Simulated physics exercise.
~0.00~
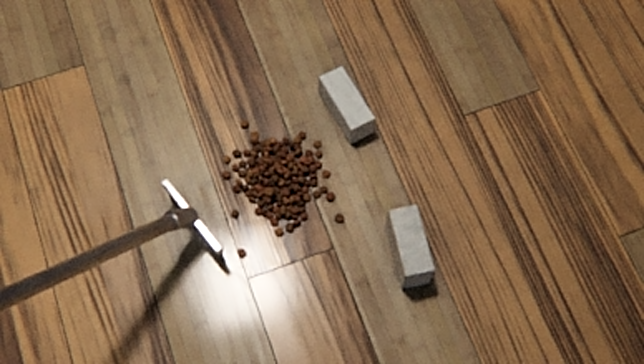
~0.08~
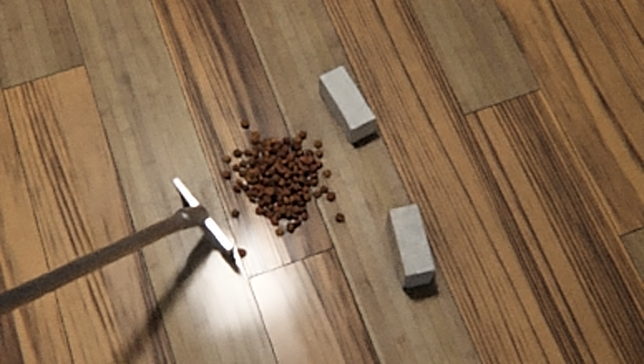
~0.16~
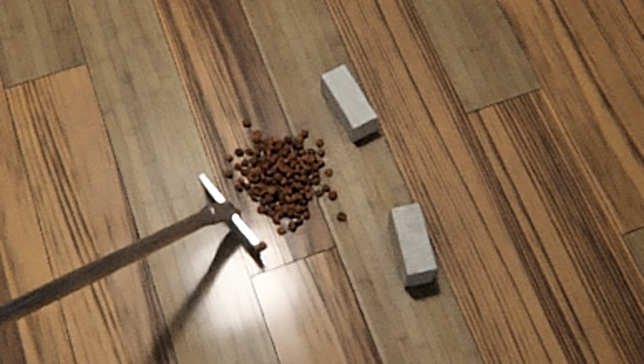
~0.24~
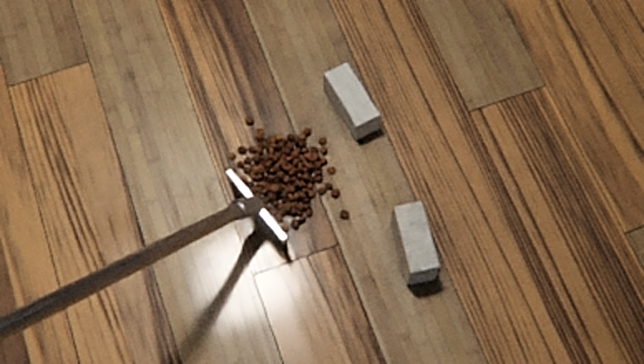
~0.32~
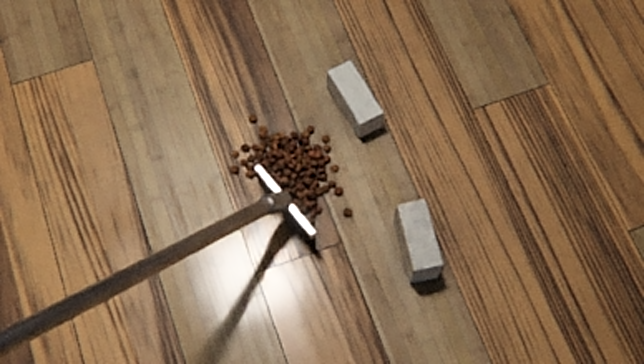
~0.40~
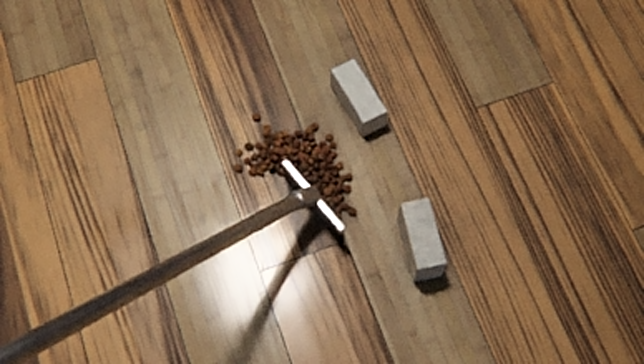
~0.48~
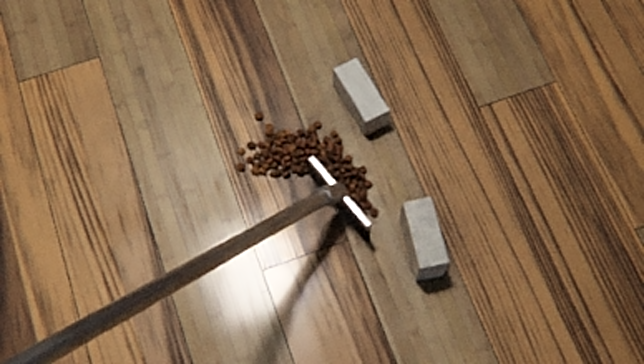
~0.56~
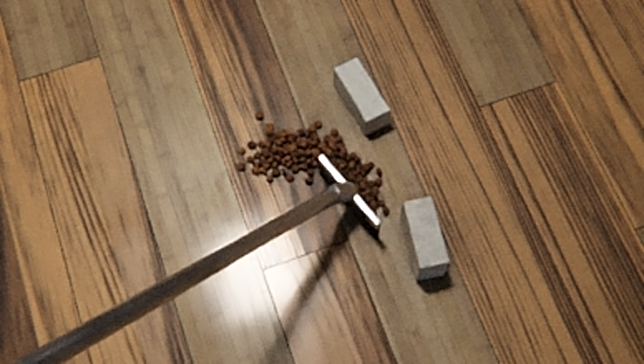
A long-handled squeegee slid right across a wooden floor into a pile of brown kibble, squashing it and nudging it toward two grey blocks. It slowed near them, with the kibble still bunched up in front of the gap.
